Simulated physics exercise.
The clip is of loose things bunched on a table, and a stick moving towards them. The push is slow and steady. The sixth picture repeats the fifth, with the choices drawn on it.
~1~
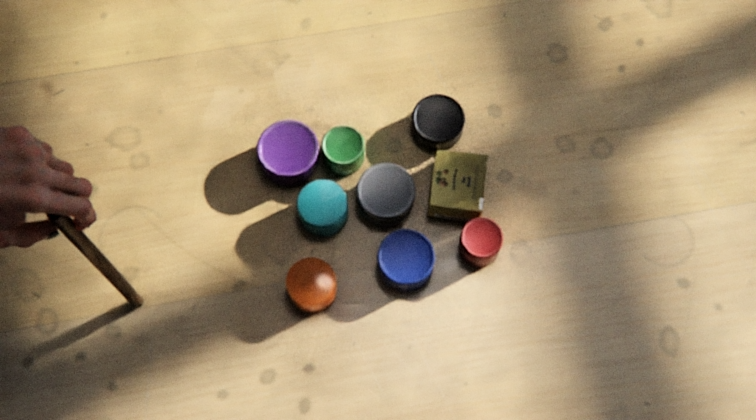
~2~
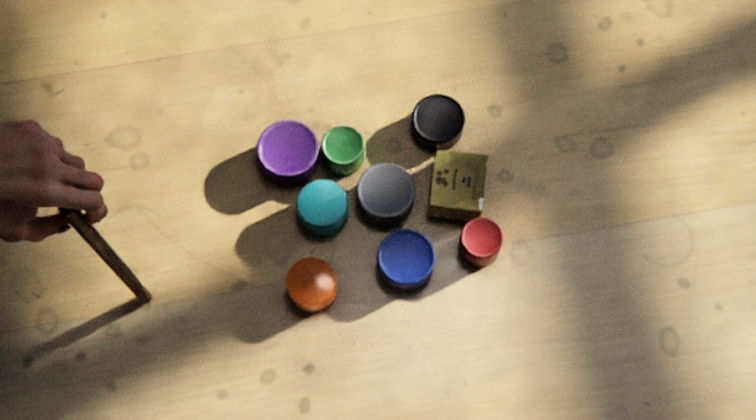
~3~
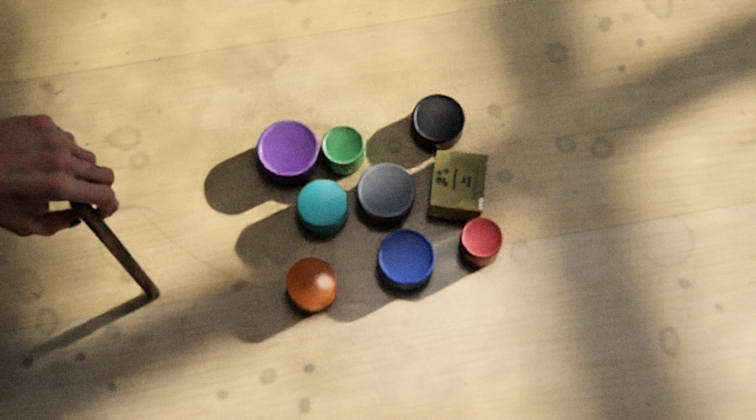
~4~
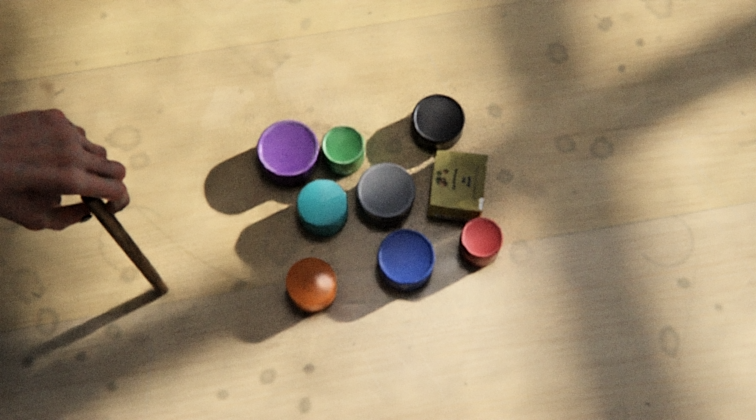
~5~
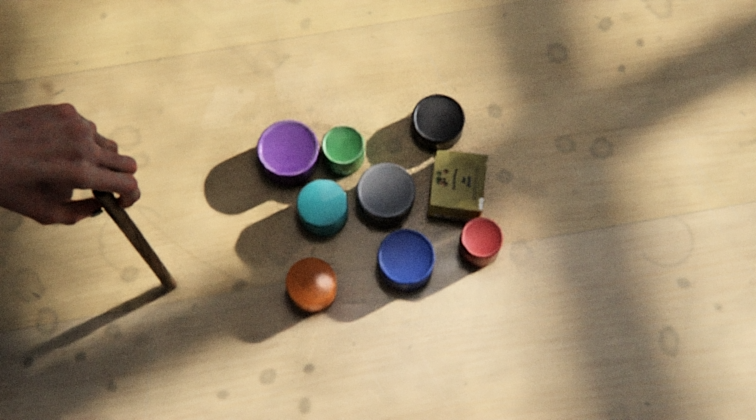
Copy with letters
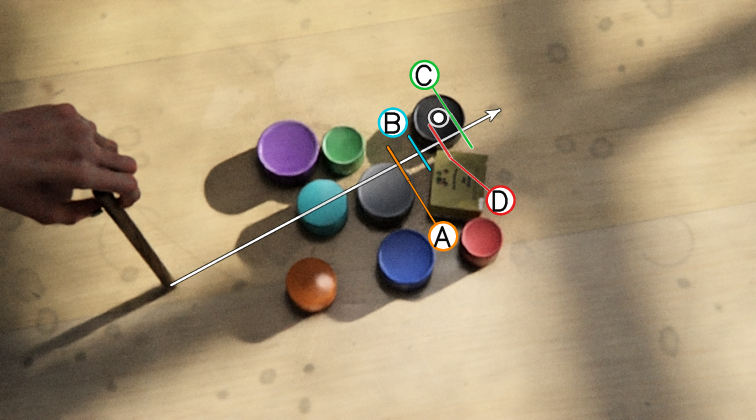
A hand holding a stick moves it slowly right towards a bunch of colourful tubs.
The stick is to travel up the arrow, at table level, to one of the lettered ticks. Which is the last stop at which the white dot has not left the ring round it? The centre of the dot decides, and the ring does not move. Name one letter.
All is well up to B.
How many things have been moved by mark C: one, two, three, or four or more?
It has moved four or more.
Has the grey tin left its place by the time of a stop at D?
By then, yes.
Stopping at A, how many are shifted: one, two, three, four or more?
Three.
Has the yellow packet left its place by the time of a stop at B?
Yes.
On the marked copy, A at (398, 164); B at (420, 153); C at (461, 130); D at (440, 142); the arrow from (171, 285) to (499, 111); the white dot at (438, 118).
With B. Early on, foot of the stick (262, 237).
Further on, foot of the stick (351, 190); turquoise tin (370, 207); grey tin (422, 197).
At the end, foot of the stick (420, 154); turquoise tin (369, 207); grey tin (422, 197); the dot is still in its ring.
As for the rest, A keeps the dot in but is short; C shifts the dotted thing to (456, 97); D shifts the dotted thing to (449, 109).
